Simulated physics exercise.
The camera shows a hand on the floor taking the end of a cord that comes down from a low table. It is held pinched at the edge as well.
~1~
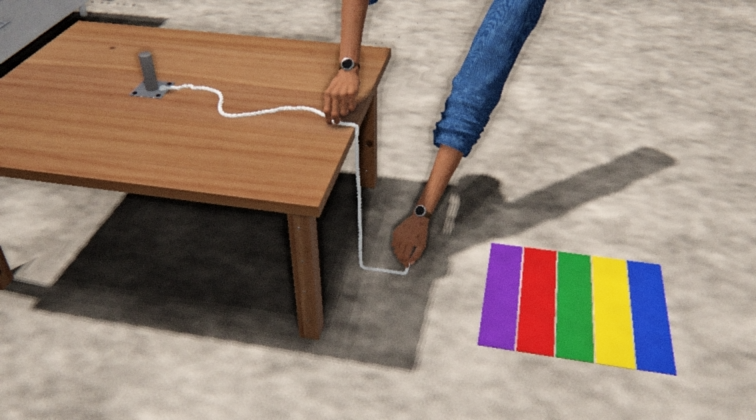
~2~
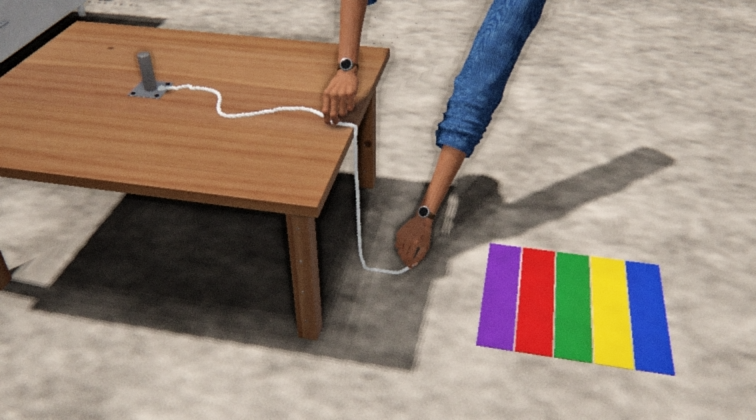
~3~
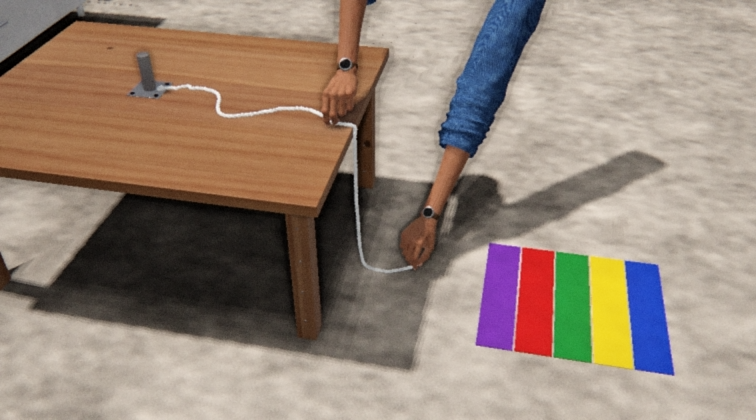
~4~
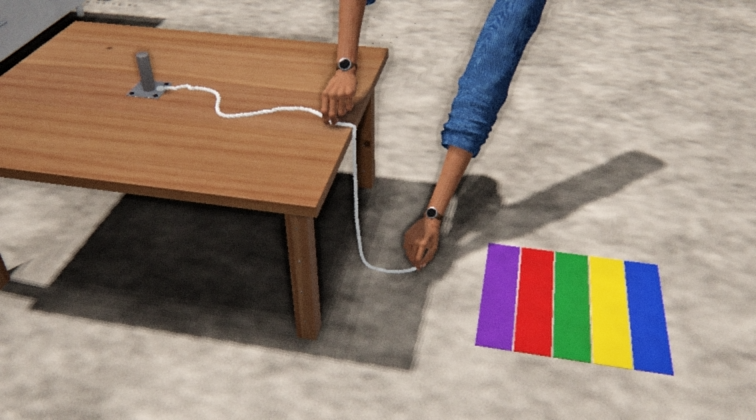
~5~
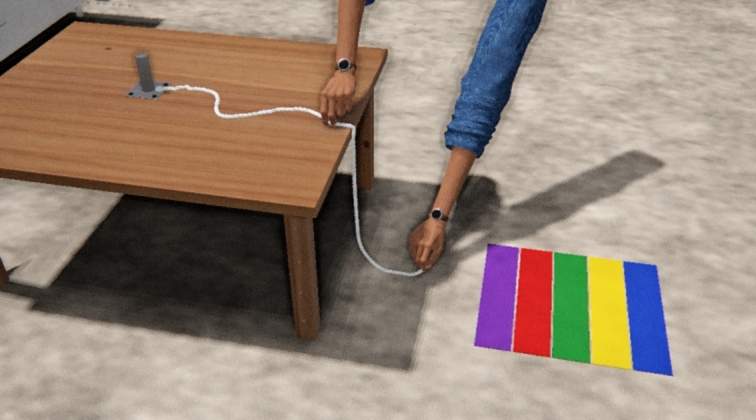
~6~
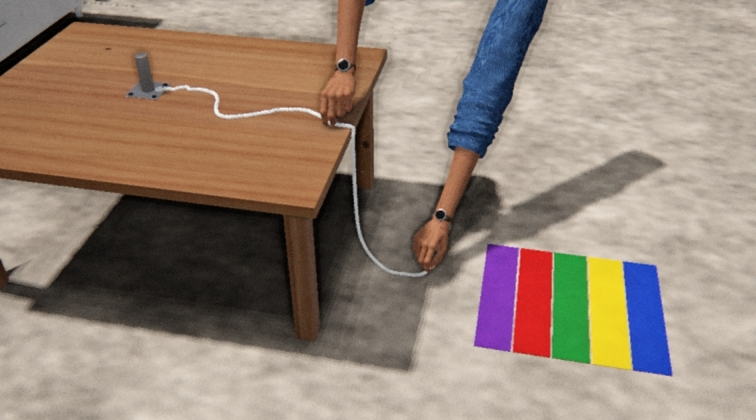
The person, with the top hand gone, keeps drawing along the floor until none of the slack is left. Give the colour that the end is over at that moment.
The end is over green.
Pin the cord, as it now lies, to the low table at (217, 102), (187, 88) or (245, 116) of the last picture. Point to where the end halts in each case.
It ends up near (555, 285) the first time, (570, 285) the second and (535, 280) the third.
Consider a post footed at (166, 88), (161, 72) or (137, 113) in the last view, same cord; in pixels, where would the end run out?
One per try, in order: (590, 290), (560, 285), (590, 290).
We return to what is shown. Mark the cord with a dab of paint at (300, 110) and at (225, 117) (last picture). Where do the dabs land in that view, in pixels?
Roughly at (334, 122), and the other roughly at (264, 109).
Soon after, end near (514, 279); over purple.
After that, end near (552, 285); over red.
At the stop, end near (574, 288); over green. The end stops over the green strip.
